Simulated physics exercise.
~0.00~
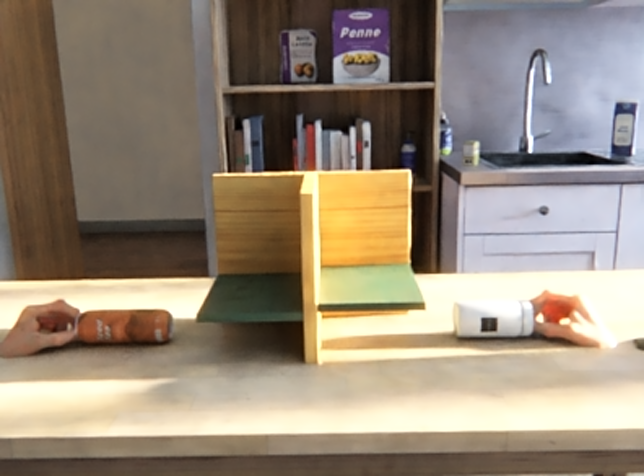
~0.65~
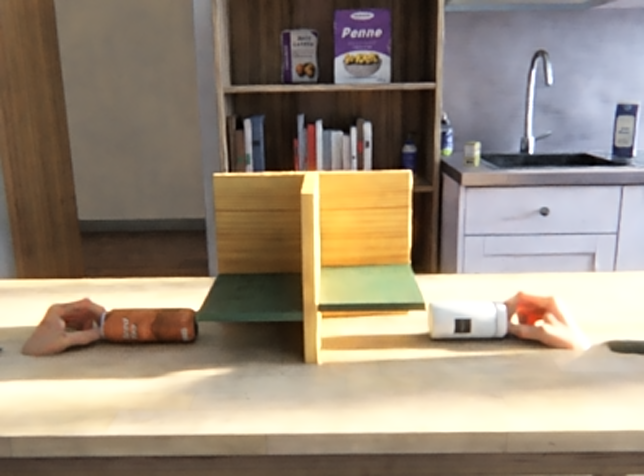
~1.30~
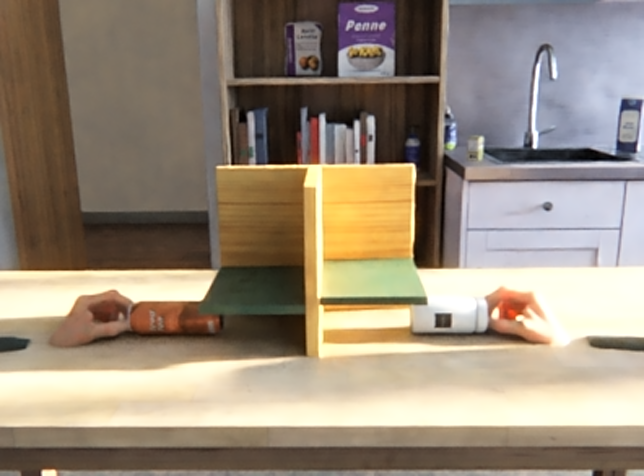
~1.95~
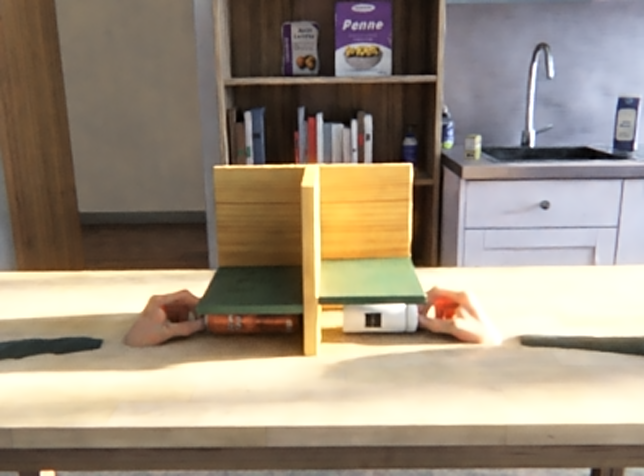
On a sunlit kitchen table, two hands slid an orange can and a white jar, both lying on their sides, inward from left and right toward a low wooden rack with green shelves, until both were partway underneath, still held.
